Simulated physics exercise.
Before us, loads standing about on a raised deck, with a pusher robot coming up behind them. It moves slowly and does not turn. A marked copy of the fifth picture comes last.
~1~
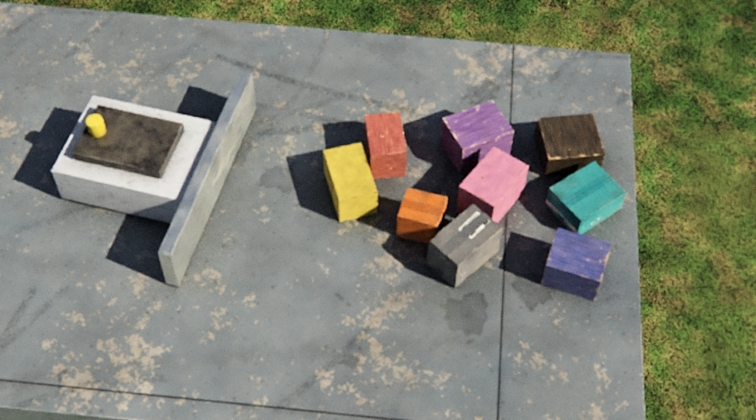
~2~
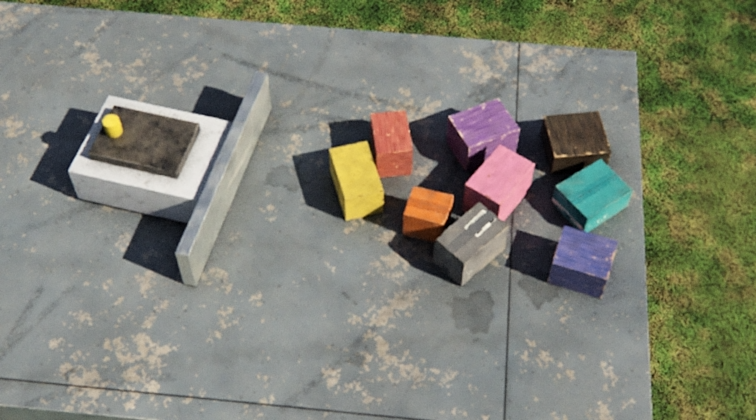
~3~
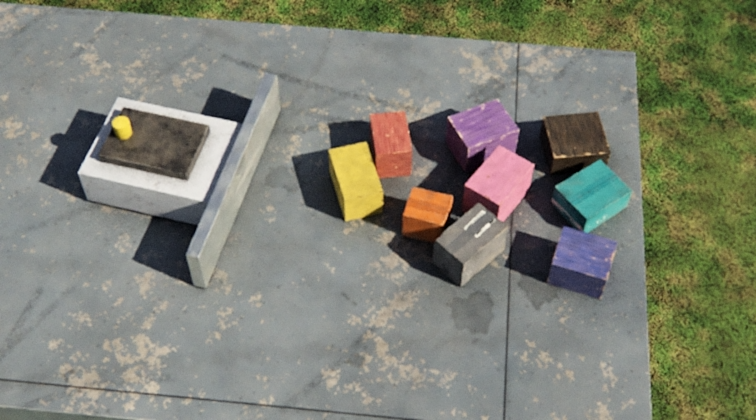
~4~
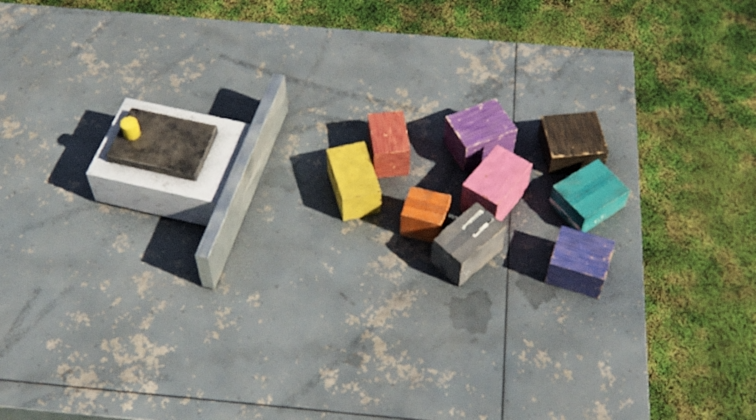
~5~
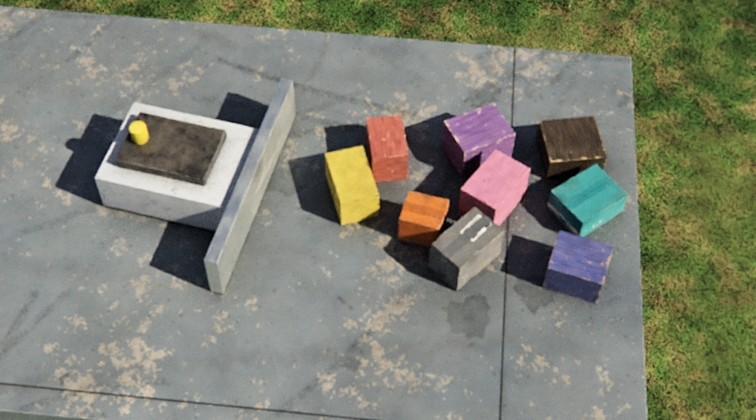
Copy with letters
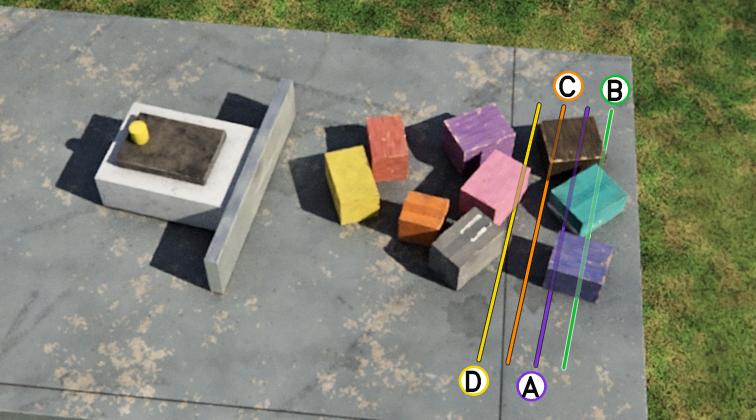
A white robot with a wide grey blade creeping right across a grey deck towards a cluster of motionless coloured crates.
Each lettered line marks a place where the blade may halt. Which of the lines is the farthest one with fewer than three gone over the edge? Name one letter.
No third one falls up to C.
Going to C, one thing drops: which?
The turquoise box.
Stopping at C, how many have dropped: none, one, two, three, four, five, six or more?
One.
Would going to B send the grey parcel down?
By then, no.
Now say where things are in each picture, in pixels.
In the first frame, pink crate (492, 189); black crate (569, 145); robot (136, 142).
In the second frame, robot (152, 142); purple crate (483, 135).
In the third frame, robot (162, 143); grey parcel (470, 245).
In the fourth frame, robot (170, 144); blue crate (580, 262).
In the fifth frame, robot (178, 149); pink crate (493, 192); black crate (571, 148); red crate (387, 149).
On the marked copy, A at (564, 226); B at (590, 229); C at (538, 224); D at (512, 222).
Taking C. A third of the way, robot (280, 157); red crate (408, 150); yellow crate (381, 197).
Two thirds of the way, robot (383, 166); black crate (600, 147); turquoise box (593, 205).
When it is over, robot (463, 173); turquoise box over the edge; blue crate (638, 287); one fallen.
As for the rest, A drops three; B drops five; D is within the limit but short.
